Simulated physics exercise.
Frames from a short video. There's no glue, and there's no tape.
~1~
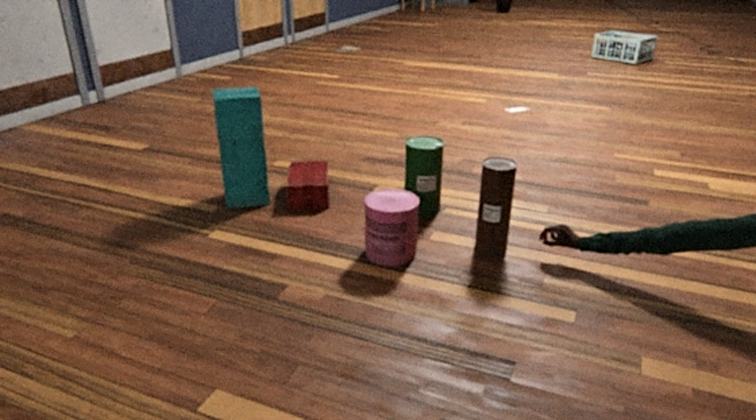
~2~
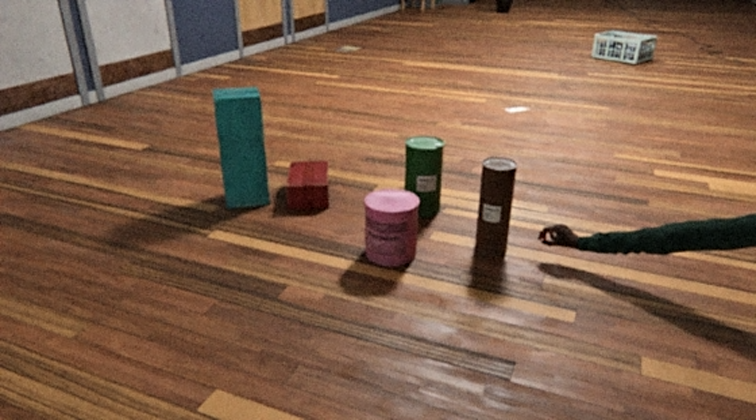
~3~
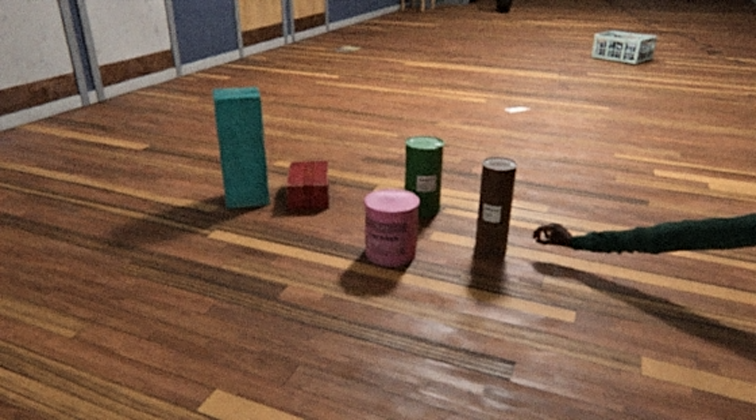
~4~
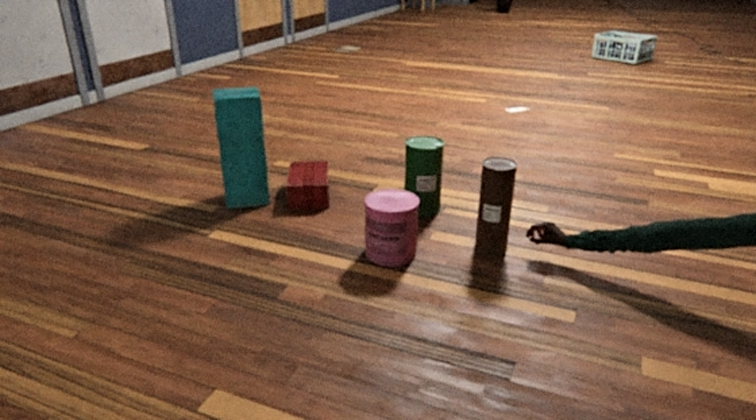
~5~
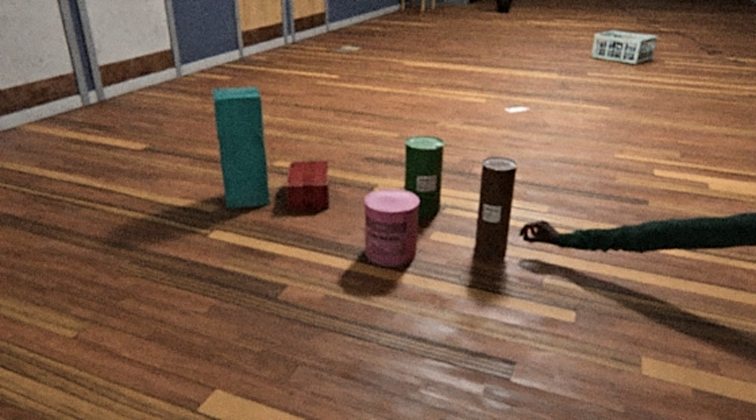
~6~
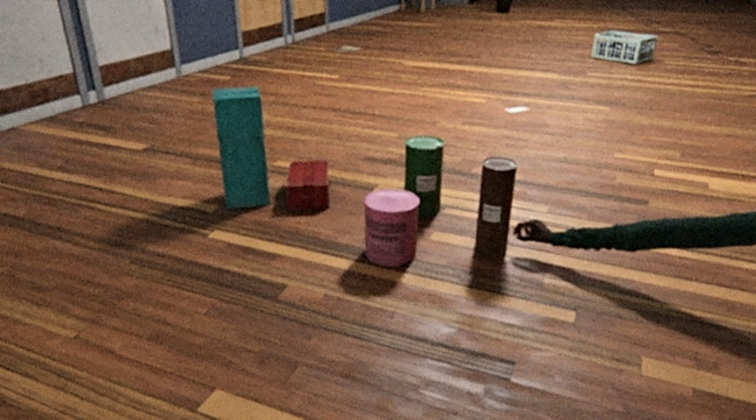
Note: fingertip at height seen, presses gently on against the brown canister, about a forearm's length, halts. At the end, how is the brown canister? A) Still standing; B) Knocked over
Option A: Still standing.
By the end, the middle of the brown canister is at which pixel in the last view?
It ends up near (416, 193).
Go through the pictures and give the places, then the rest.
Brown canister (495, 207), in the first picture.
Brown canister (495, 207), in the second picture.
Brown canister (495, 207), in the third picture.
Brown canister (495, 207), in the fourth picture.
Brown canister (495, 207), in the fifth picture.
Brown canister (495, 207), in the sixth picture.
Then, 0.50 s past the last view, brown canister displaced about its own width near (469, 202).
Then, 1.10 s past the last view, brown canister displaced well along near (433, 196).
Finally, moved from the start, brown canister. Final places as the last picture's camera would see them, brown canister near (416, 193).
